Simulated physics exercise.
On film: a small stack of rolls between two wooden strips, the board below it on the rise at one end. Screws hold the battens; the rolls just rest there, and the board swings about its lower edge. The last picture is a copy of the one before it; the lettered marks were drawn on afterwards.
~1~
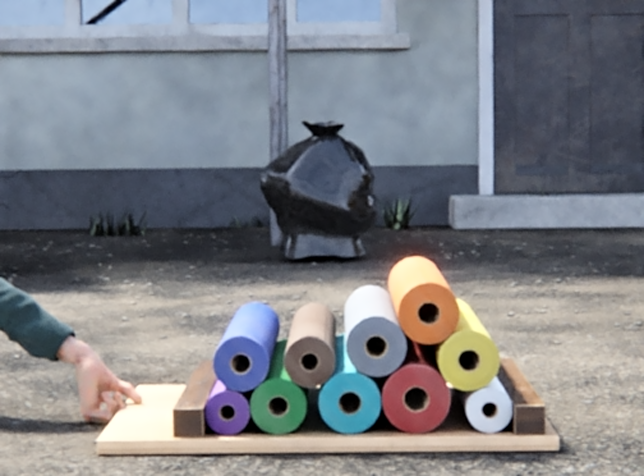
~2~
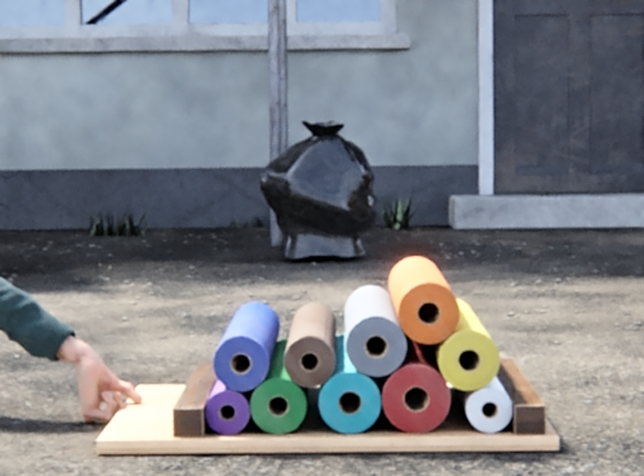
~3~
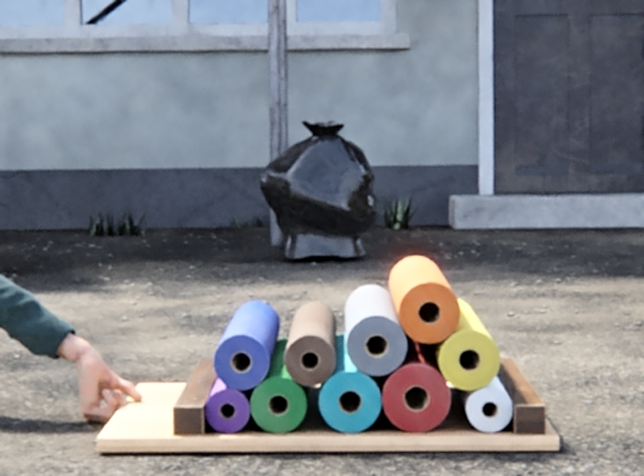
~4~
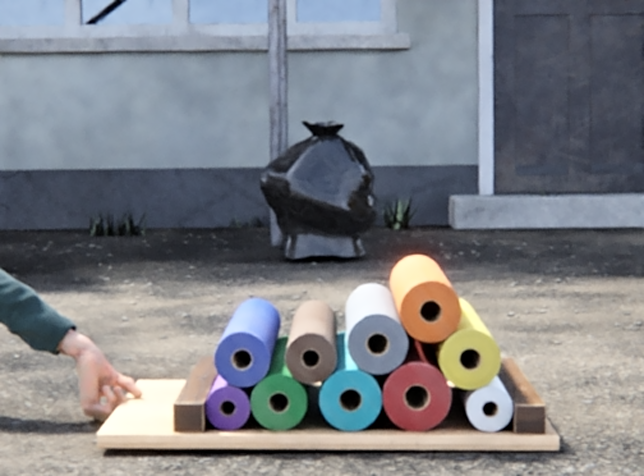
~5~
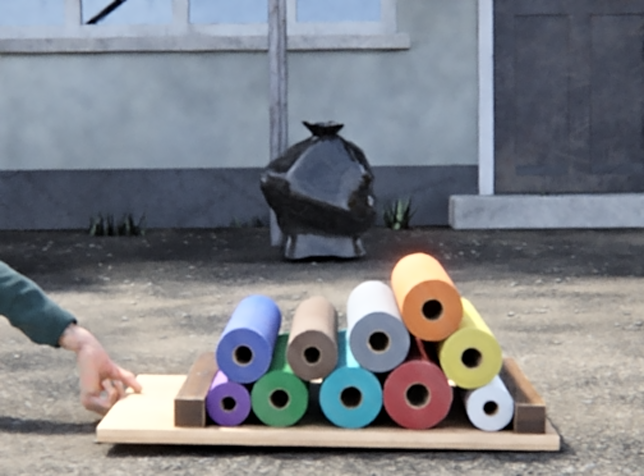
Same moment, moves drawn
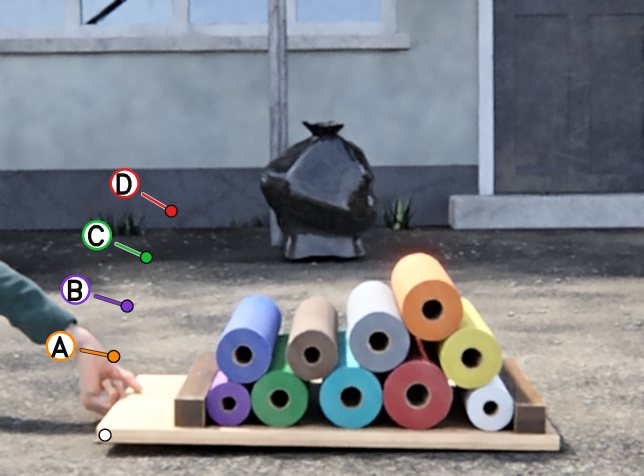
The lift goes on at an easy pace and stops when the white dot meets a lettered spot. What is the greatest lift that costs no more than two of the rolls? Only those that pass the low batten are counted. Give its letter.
The last mark within the limit is D.
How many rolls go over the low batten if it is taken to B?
It comes to two.
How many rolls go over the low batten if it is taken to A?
The count is two.
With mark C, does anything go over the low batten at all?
Yes, at C.
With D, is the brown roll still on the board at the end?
Yes.
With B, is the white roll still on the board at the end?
The white roll: Yes.
On the copy, A at (114, 356); B at (127, 306); C at (146, 257); D at (172, 211); the white dot at (105, 435).
On D. First, board at 18°.
Then, board at 31°.
Finally, board at 31°, two over the low batten (yellow, orange).
By contrast, A two over the low batten (yellow, orange); B two over the low batten (yellow, orange); C two over the low batten (yellow, orange).
